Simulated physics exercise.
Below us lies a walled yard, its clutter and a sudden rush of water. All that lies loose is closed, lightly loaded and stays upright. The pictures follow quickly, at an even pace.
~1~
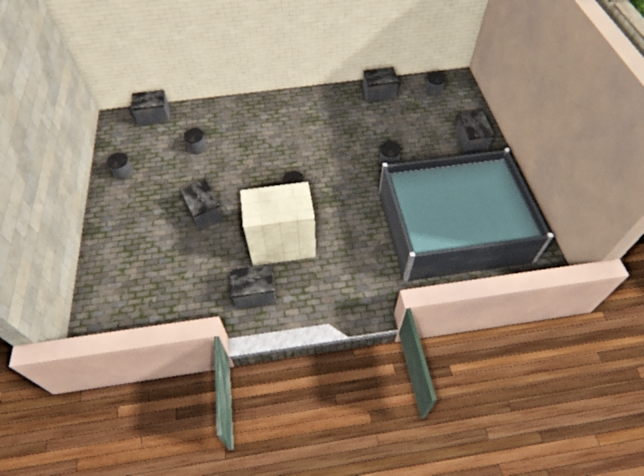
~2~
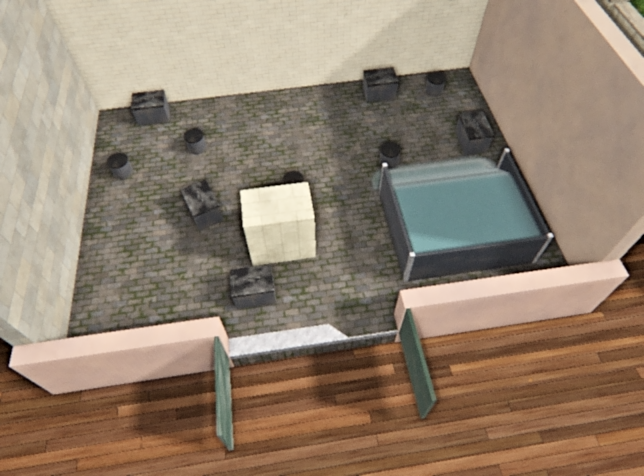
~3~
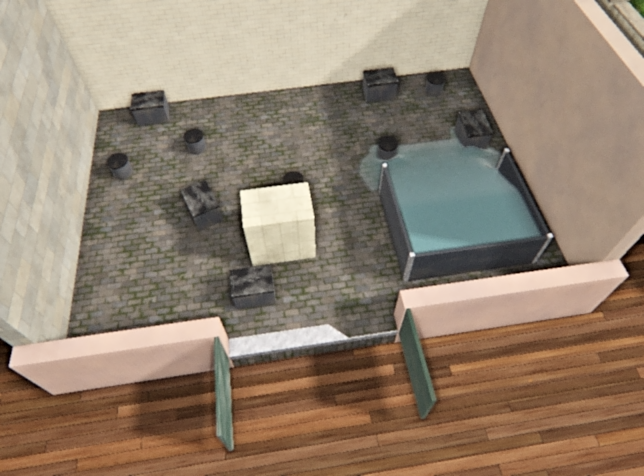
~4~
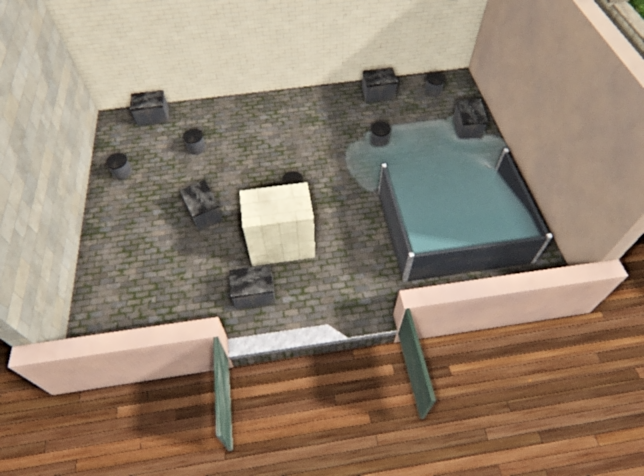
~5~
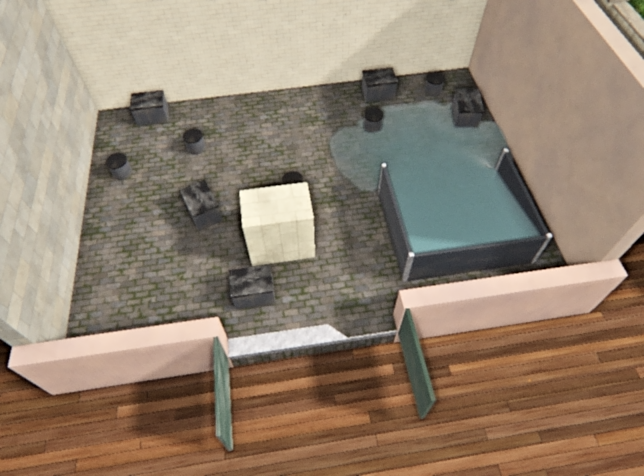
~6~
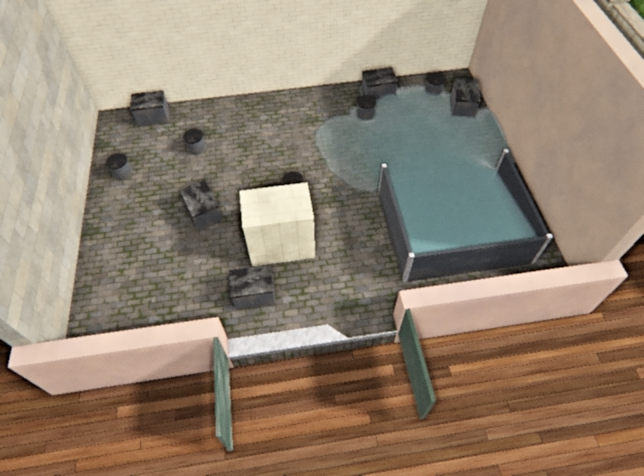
Water pours out over the back side of a dark-walled tank and spreads across the paved yard, pushing a small dark pail and a dark chest toward the back wall while the pale block and other objects stay still.
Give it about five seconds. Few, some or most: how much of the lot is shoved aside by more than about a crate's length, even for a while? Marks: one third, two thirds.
That comes to at least two thirds.
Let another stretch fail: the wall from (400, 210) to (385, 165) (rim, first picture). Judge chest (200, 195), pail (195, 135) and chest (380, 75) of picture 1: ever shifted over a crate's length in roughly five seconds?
In that order: Shifted that much, pushed that far, short of that.
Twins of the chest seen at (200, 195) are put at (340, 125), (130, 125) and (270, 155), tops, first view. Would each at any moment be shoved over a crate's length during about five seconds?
In turn: Shifted that much, that far or more, yes.
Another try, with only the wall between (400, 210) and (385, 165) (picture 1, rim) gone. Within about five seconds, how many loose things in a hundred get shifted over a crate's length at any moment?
Roughly 40 per cent.
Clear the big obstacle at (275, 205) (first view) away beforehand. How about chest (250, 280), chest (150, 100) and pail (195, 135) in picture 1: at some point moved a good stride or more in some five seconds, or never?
In turn: Short of that, that far or more, pushed that far.
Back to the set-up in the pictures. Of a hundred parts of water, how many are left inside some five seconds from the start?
Roughly 100 per cent.
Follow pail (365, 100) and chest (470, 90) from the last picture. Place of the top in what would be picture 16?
Near (274, 85) and (470, 52).
A moment on, 2 of 10 are well off their spots; 0 afloat.
Next, 3 of 10 are well off their spots; 4 afloat.
Later, 5 of 10 are well off their spots; 4 afloat.
In the end, 8 of 10 are well off their spots, and 8 have been at some point; 7 afloat.
